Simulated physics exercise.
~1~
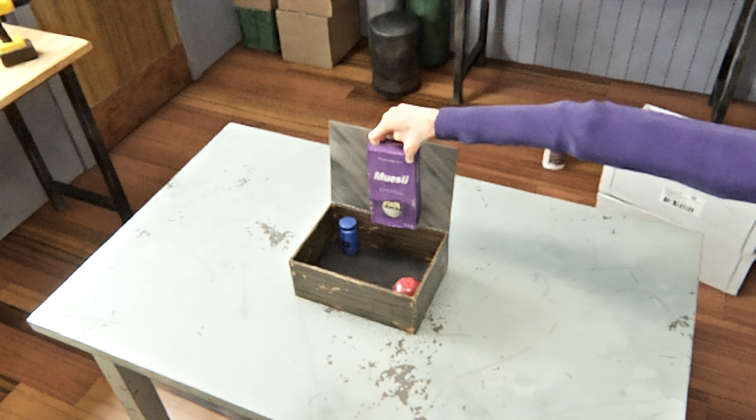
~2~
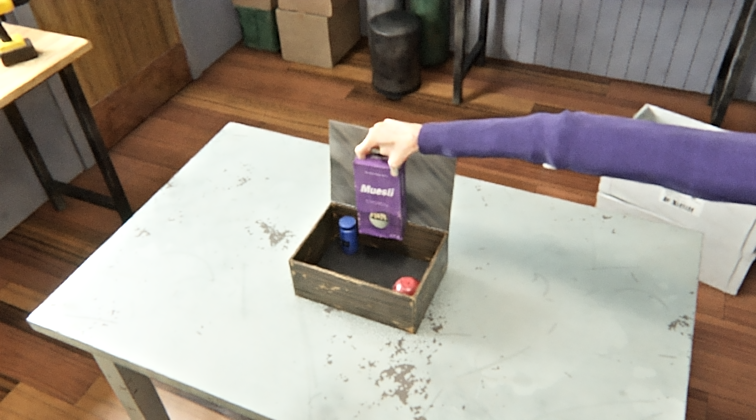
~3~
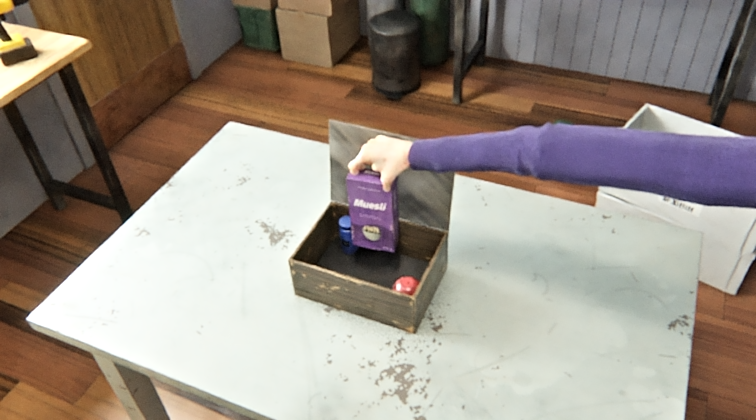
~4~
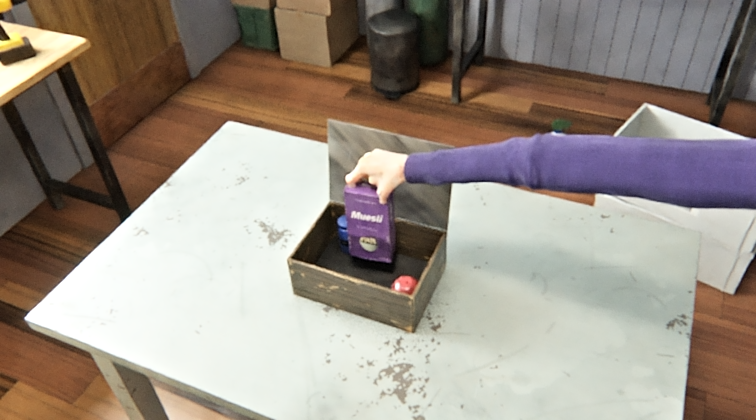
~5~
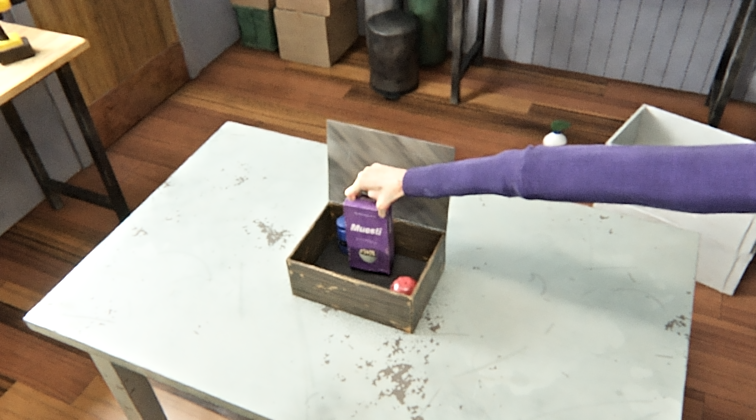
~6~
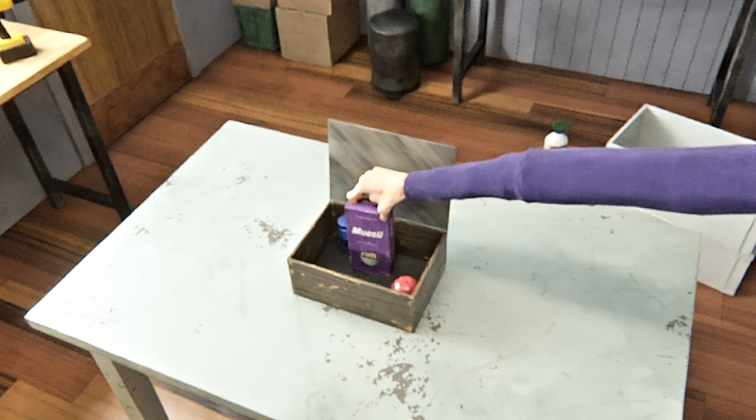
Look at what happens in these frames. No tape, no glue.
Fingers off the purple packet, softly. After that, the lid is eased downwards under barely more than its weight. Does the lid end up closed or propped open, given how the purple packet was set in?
The lid ends up propped open.
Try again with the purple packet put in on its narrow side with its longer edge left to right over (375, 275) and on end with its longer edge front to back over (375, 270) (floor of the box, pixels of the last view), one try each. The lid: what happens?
With the first packing the lid lowers fully; with the second it is left gaping.
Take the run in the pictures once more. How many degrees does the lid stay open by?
I'd say roughly 12 degrees above the rim.
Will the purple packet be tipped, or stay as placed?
As it turns out, the purple packet changes its angle.
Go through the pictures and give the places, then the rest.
The first picture shows still above its spot; purple packet (395, 185); blue shaker (349, 236).
The second picture shows still above its spot; purple packet (381, 197); blue shaker (349, 235).
The third picture shows still above its spot; purple packet (374, 211); blue shaker (349, 235).
The fourth picture shows still above its spot; purple packet (371, 222).
The fifth picture shows still above its spot; purple packet (370, 234).
The sixth picture shows put in, still held; purple packet (371, 237).
Then, 1.20 s later than the last frame, lid 81° above the rim.
Then, 1.80 s later than the last frame, lid 45° above the rim; purple packet tilted by 15° near (368, 245).
Then, 2.00 s later than the last frame, lid 28° above the rim; purple packet tilted by 39° near (362, 261).
Then, 3.70 s later than the last frame, lid 14° above the rim; purple packet tilted by 52° near (369, 263).
When it is over, lid 13° above the rim; lying over in the box, purple packet; the other 2 as before. End places, in pixels of the last picture, purple packet near (371, 261).
